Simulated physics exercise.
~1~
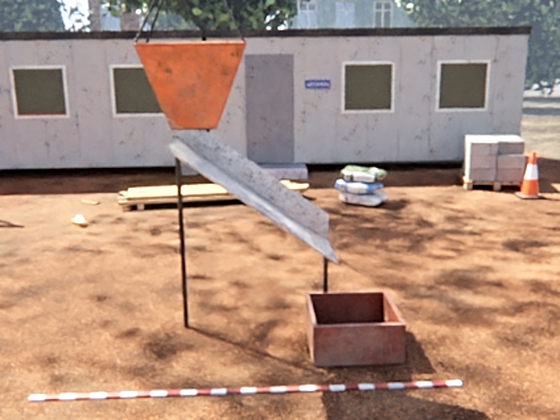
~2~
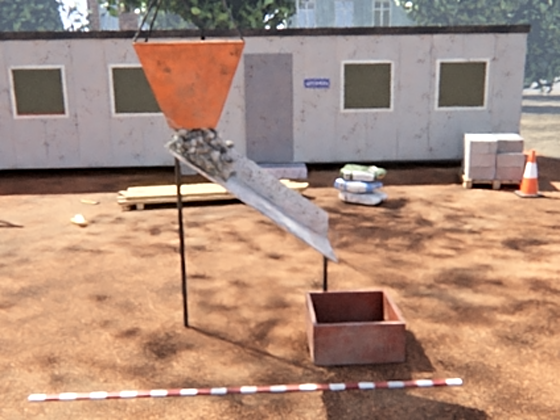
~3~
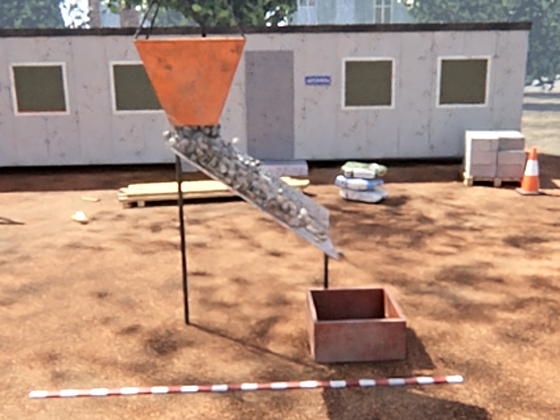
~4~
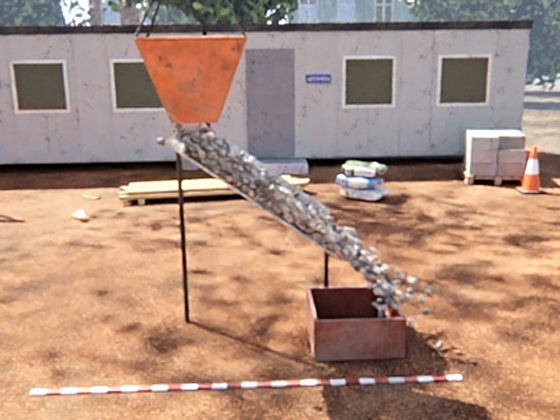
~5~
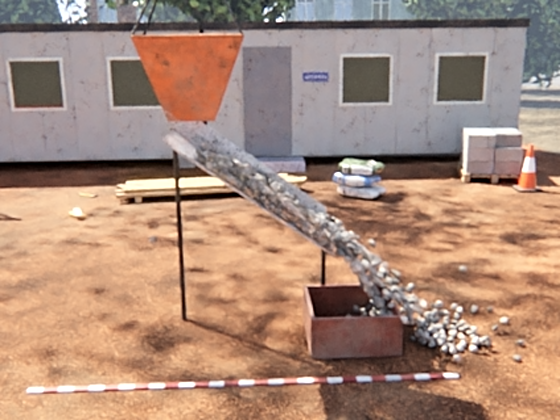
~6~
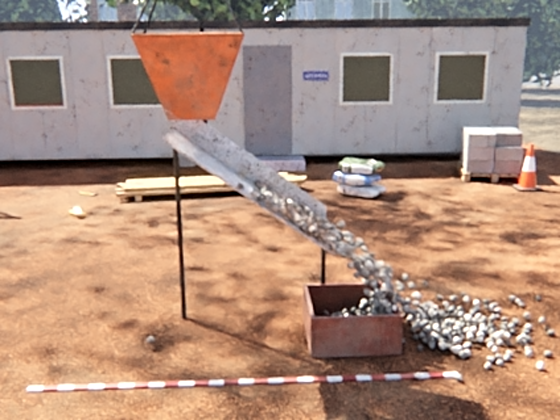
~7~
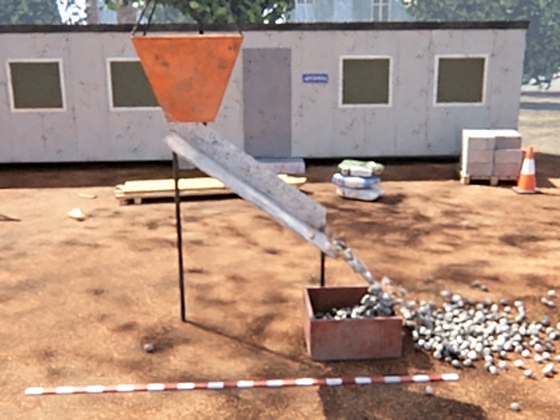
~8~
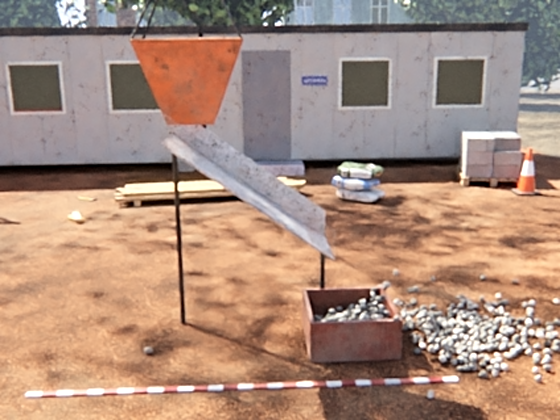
A long grey site cabin stands behind a sunlit yard of reddish-brown earth, seen from the front by a slightly swaying camera. An orange skip hangs at left of centre above a sloping steel chute on thin legs, with an open rust-red bin below its lower right end and a red-and-white striped staff lying in front. Grey rounded stones drop from the skip and slide down the chute to the right. They pour off its end, some into the bin, many overshooting it. The stream thins and stops, leaving stones in the bin and a wide scatter on the ground to its right.
